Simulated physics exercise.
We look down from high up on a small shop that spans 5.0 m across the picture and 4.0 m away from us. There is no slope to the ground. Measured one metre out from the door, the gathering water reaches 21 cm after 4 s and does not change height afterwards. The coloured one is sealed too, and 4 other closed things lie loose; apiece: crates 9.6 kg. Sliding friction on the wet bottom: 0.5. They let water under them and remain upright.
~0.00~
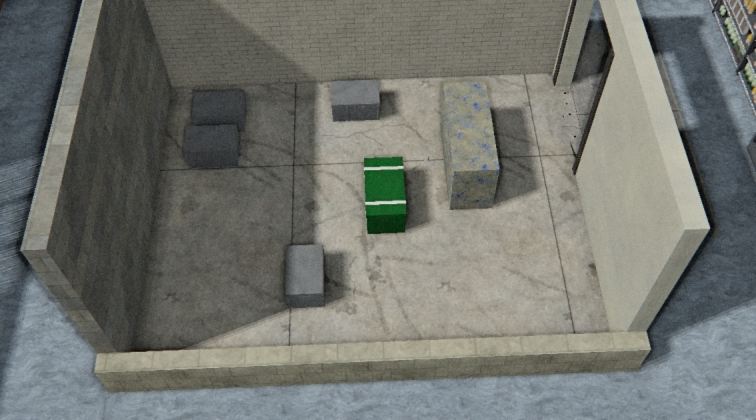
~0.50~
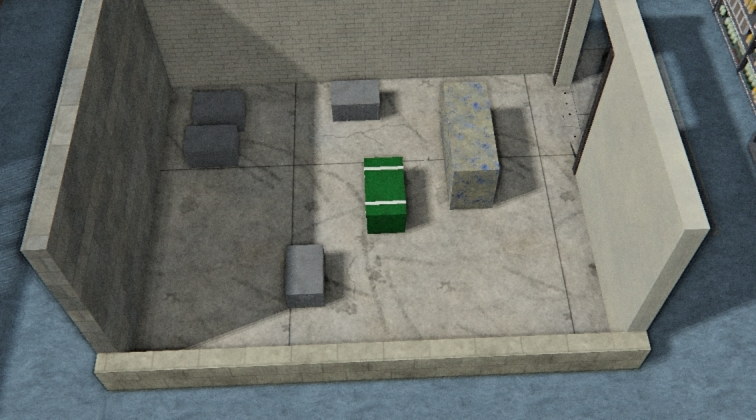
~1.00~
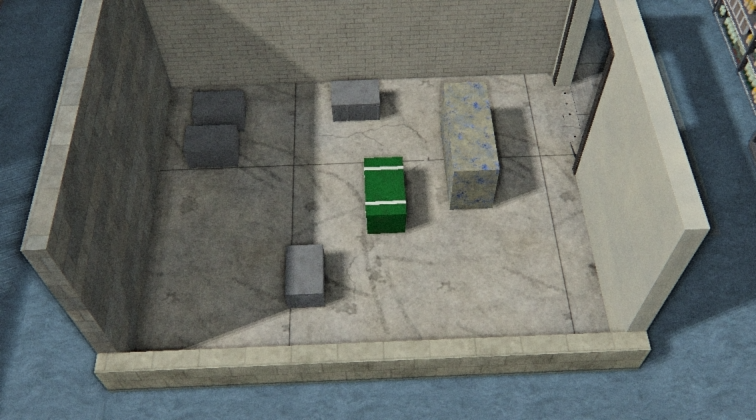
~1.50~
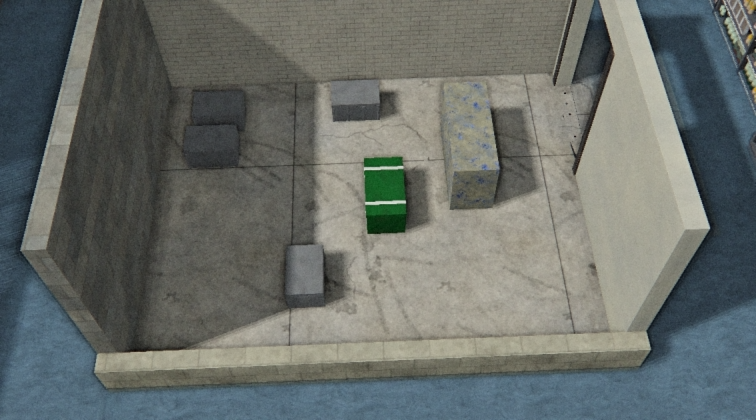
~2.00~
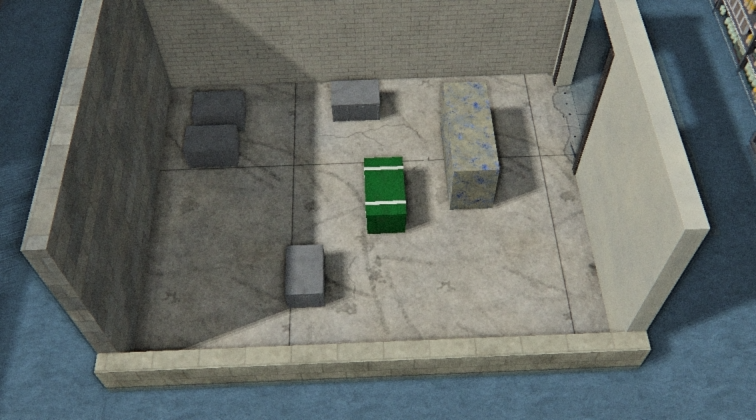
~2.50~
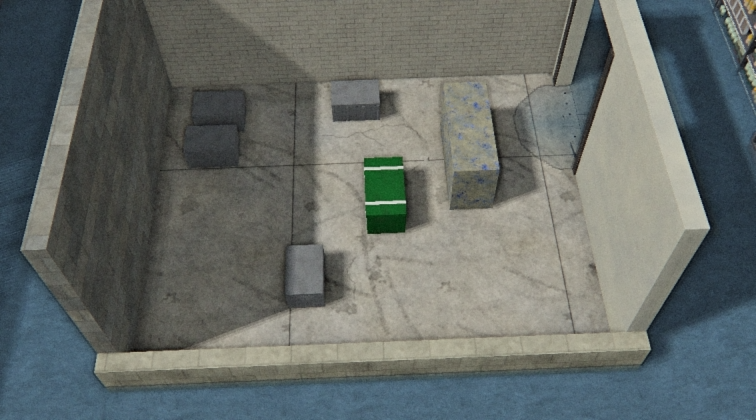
Water creeps in through the doorway at the right while the green trunk stays still.
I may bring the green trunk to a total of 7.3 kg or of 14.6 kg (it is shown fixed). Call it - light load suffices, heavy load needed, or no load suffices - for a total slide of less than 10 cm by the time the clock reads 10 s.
My call: Light load suffices.
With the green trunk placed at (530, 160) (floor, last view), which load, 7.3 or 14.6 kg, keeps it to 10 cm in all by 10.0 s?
Short answer: No load.
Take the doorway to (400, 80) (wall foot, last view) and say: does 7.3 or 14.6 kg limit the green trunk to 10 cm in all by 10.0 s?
Then no mass works.
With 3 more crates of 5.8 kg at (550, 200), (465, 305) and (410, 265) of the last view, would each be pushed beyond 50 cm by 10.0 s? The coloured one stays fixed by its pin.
Result, in order - exceeds it; exceeds it; falls shy.
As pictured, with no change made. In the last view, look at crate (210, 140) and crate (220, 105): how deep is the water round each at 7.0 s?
Depth approx. 3 cm / 6 cm.
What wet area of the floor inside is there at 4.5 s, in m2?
Somewhere around 4.5 m2, roughly.
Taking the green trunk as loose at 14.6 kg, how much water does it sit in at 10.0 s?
Around 2 cm.
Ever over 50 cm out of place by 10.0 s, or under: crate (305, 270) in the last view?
That one is below half a metre, as it turns out.
After 3.5 s the green trunk would be 0 cm from its start with 7.3 kg and 0 cm from its start with 14.6 kg; 0 cm of water round it then.
After 4.5 s the green trunk would be 0 cm from its start with 7.3 kg and 0 cm from its start with 14.6 kg; 0 cm of water round it then.
After 7.0 s the green trunk would be 0 cm from its start with 7.3 kg and 0 cm from its start with 14.6 kg; 1 cm of water round it then.
After 10.0 s the green trunk would be 0 cm from its start with 7.3 kg and 0 cm from its start with 14.6 kg; 2 cm of water round it then.
